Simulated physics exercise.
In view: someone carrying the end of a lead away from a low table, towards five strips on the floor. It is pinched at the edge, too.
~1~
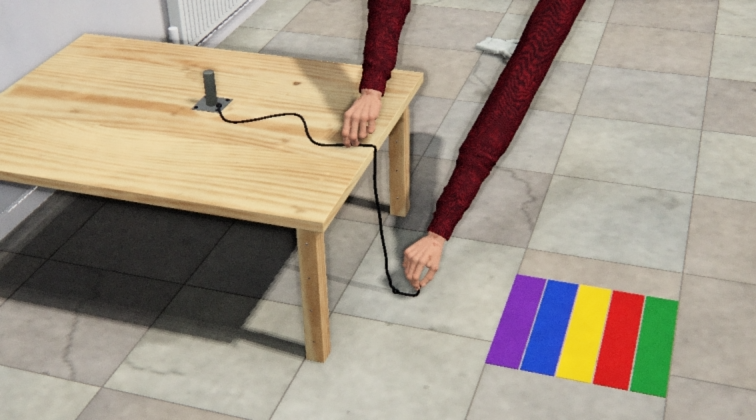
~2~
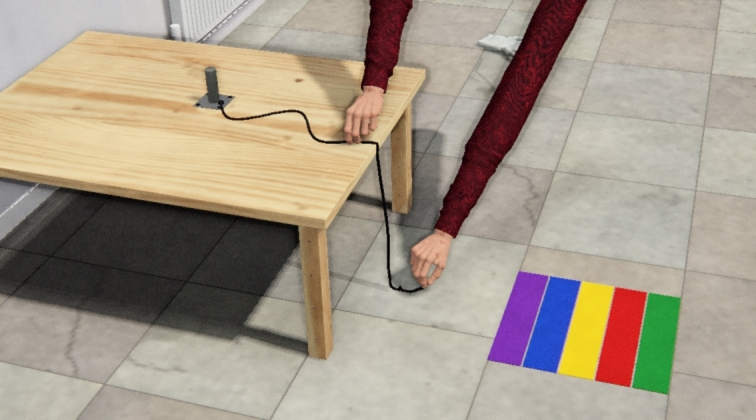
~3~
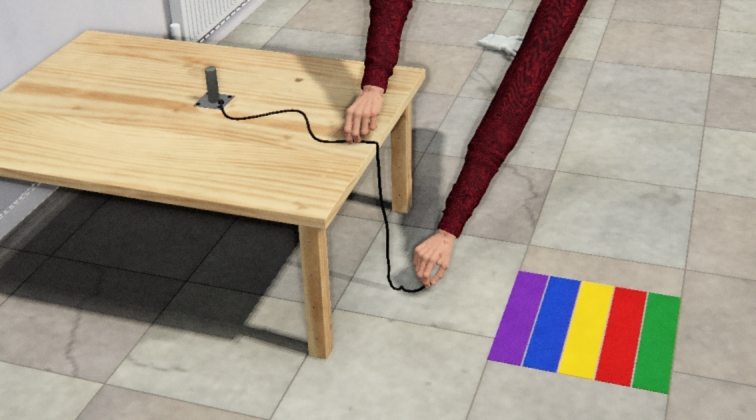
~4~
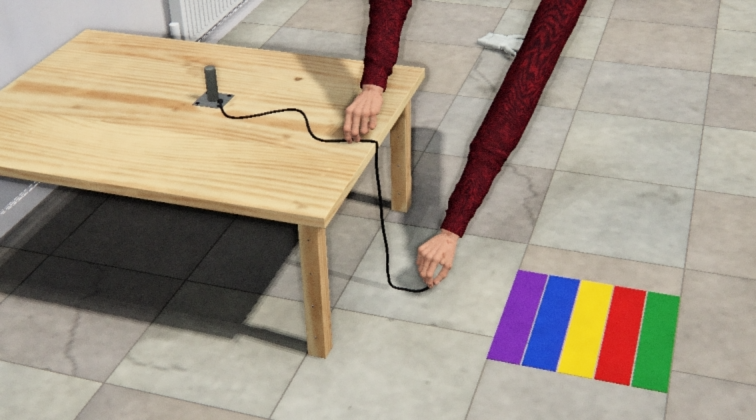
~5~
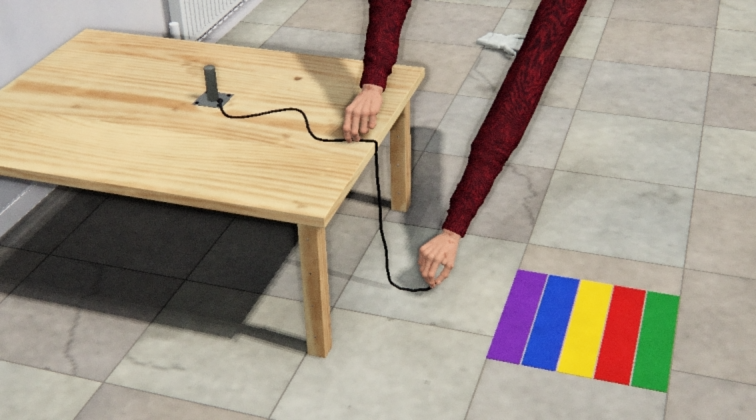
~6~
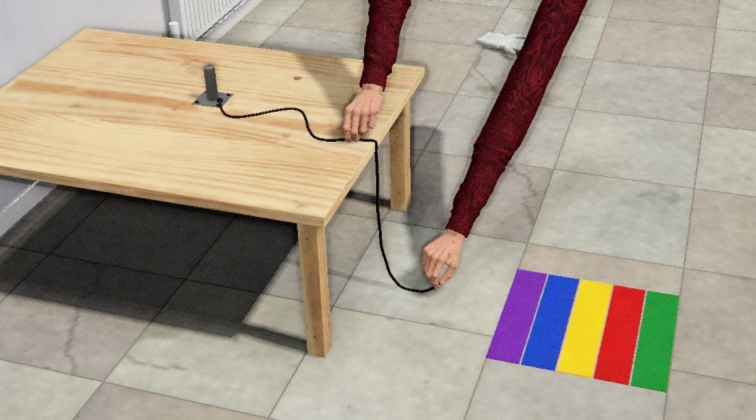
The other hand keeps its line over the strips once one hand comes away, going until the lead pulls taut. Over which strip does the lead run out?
Over the yellow strip.
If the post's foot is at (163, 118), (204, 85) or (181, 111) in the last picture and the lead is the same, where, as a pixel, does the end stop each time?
In order, the pixels are (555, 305), (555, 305) and (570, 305).
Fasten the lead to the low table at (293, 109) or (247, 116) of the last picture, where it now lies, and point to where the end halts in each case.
First try near (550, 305), second near (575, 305).
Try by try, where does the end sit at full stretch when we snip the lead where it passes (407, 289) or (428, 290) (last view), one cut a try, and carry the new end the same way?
Respectively (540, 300) and (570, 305).
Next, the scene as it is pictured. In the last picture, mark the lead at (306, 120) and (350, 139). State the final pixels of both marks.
They finish close to (335, 128) and close to (399, 158).
Soon after, end near (530, 300); over purple.
After that, end near (569, 306); over blue.
At the stop, end near (593, 311); over yellow. It gets as far as the yellow strip.
